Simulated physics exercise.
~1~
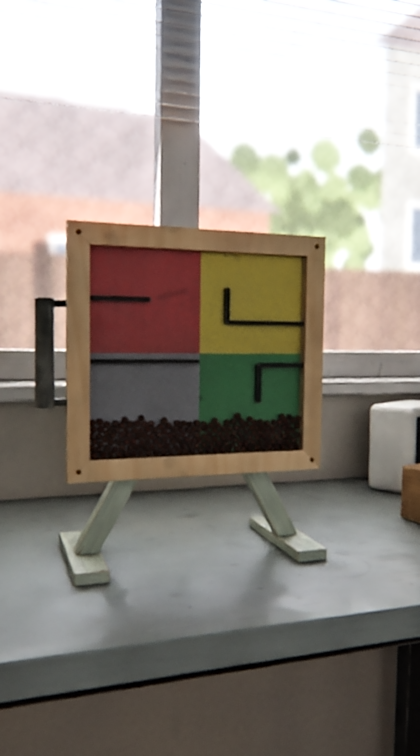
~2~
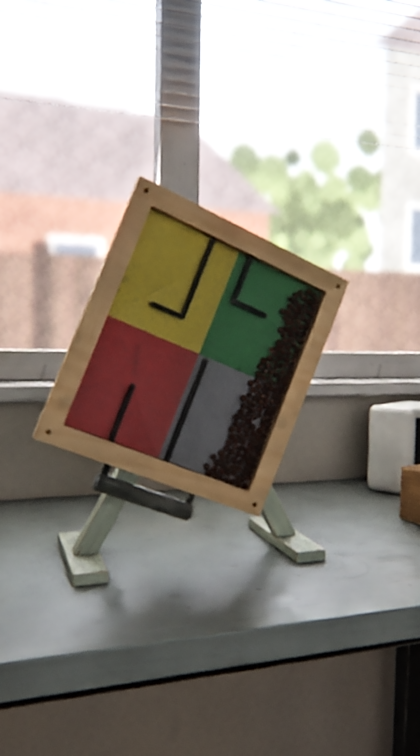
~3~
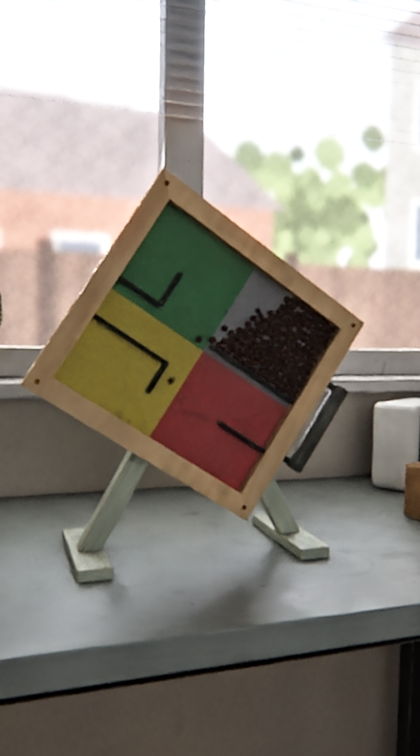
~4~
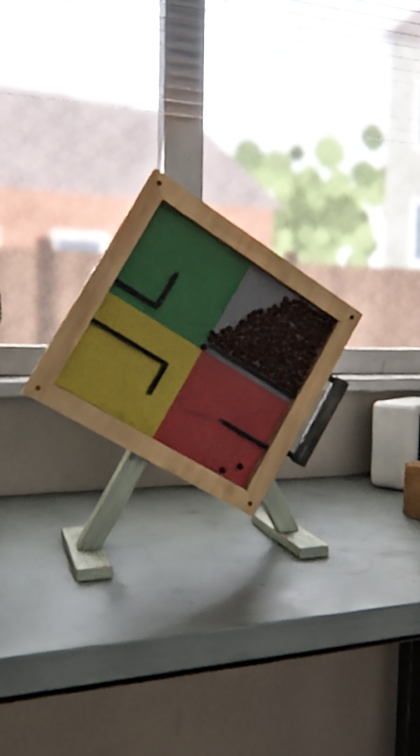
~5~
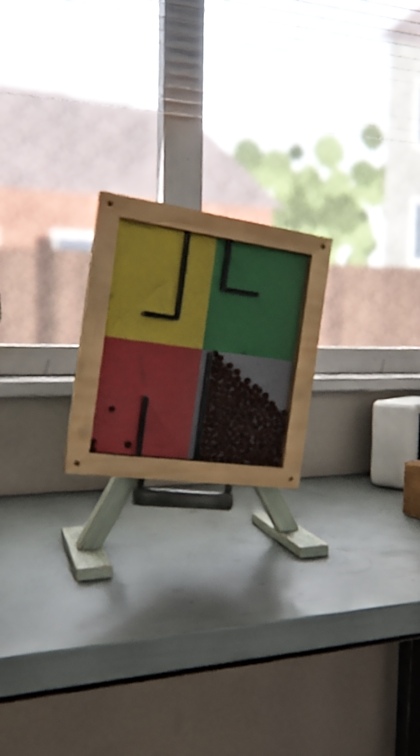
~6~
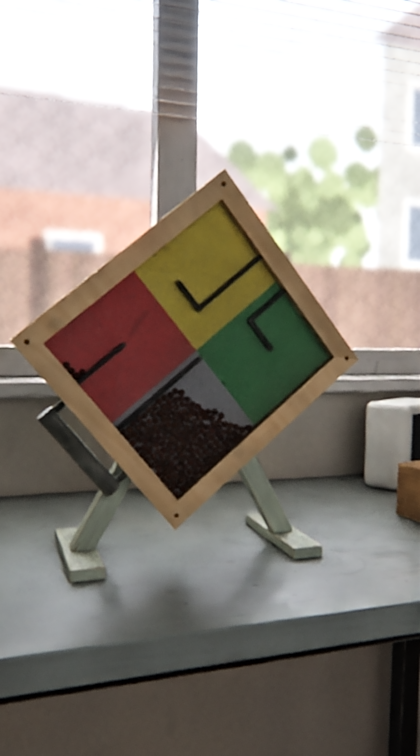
Framed four-coloured panel of dark beads turning anticlockwise on a stand, then swinging partway back, beads gathered in the grey quarter.
